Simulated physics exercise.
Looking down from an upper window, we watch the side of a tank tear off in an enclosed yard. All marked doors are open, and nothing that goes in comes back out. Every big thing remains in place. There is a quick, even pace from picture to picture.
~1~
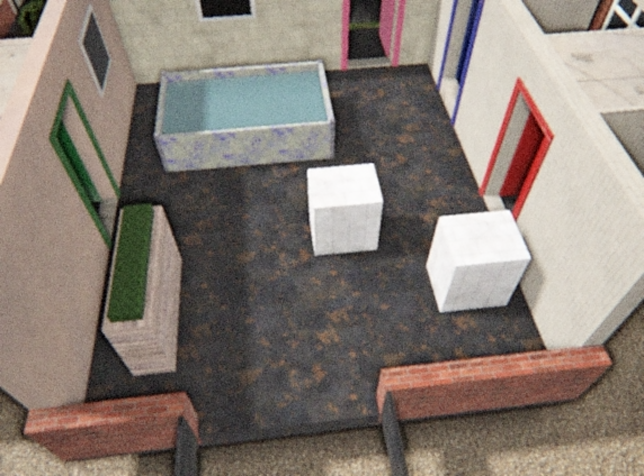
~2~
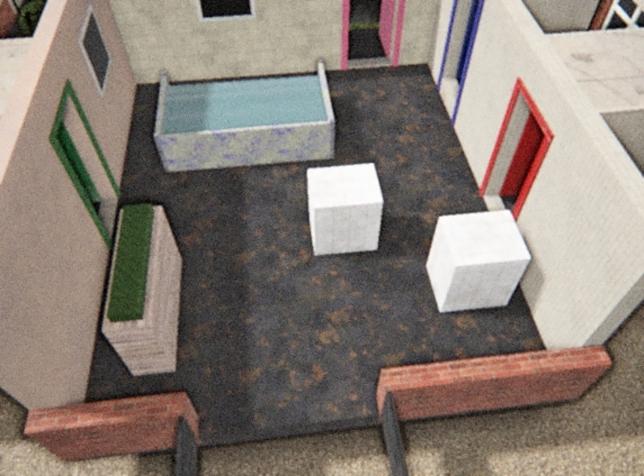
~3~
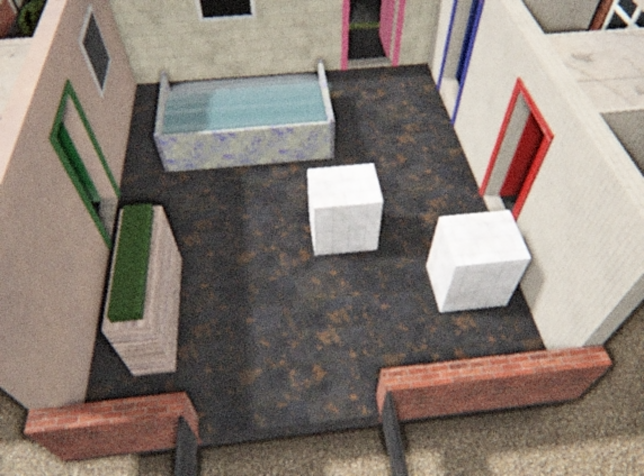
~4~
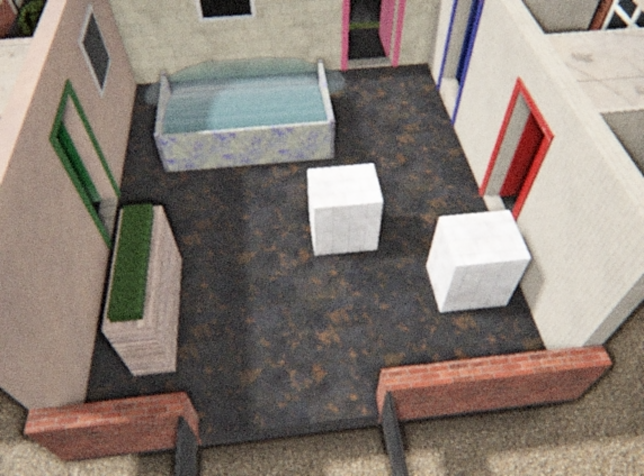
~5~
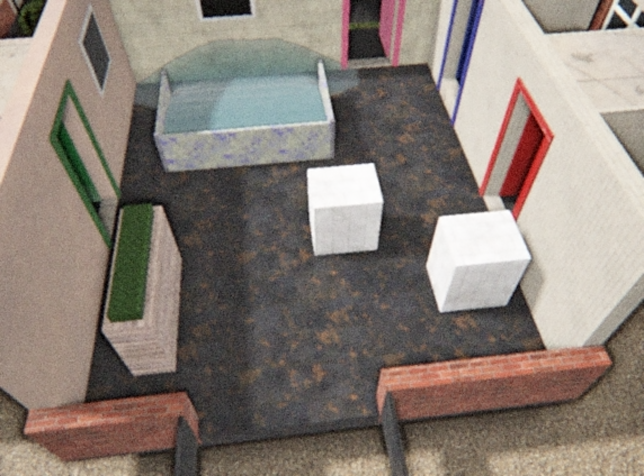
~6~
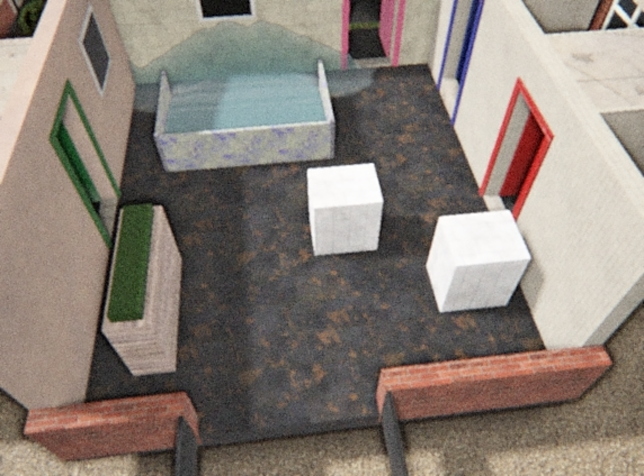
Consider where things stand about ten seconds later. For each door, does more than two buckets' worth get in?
One by one: I expect the pink door to let through too much; I expect the green door to let through too much; I expect the blue door to let through an acceptable amount; I expect the red door to let through too much.
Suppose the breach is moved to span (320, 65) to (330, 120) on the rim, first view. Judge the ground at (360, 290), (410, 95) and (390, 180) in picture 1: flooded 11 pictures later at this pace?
Taking the points in order: Unwetted, swamped and swamped.
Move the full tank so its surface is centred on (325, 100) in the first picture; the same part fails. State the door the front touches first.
That's the pink door.
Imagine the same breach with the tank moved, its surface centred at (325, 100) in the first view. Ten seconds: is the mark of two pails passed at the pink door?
Log: Pink door breaks the limit.
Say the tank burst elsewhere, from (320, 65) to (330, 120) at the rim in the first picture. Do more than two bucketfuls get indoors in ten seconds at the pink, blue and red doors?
Lab note: Pink door tops the threshold; blue door tops the threshold; red door tops the threshold.
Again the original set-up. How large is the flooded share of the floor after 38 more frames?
About 85 per cent.
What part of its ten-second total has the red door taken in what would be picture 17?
About 0 per cent.
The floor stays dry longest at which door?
It's the door marked red.
A moment on, water covers 20 % of the floor; the pink door under two buckets in, the green door not reached, the blue door not reached, the red door not reached.
Next, water covers 30 % of the floor; the pink door over two buckets in, the green door wet at the sill, nothing in, the blue door wet at the sill, nothing in, the red door not reached.
Then, water covers 55 % of the floor; the pink door over two buckets in, the green door under two buckets in, the blue door wet at the sill, nothing in, the red door wet at the sill, nothing in.
Later, water covers 85 % of the floor; the pink door over two buckets in, the green door over two buckets in, the blue door wet at the sill, nothing in, the red door under two buckets in.
In the end, water covers 95 % of the floor; the pink door far over two buckets in, the green door over two buckets in, the blue door wet at the sill, nothing in, the red door over two buckets in.
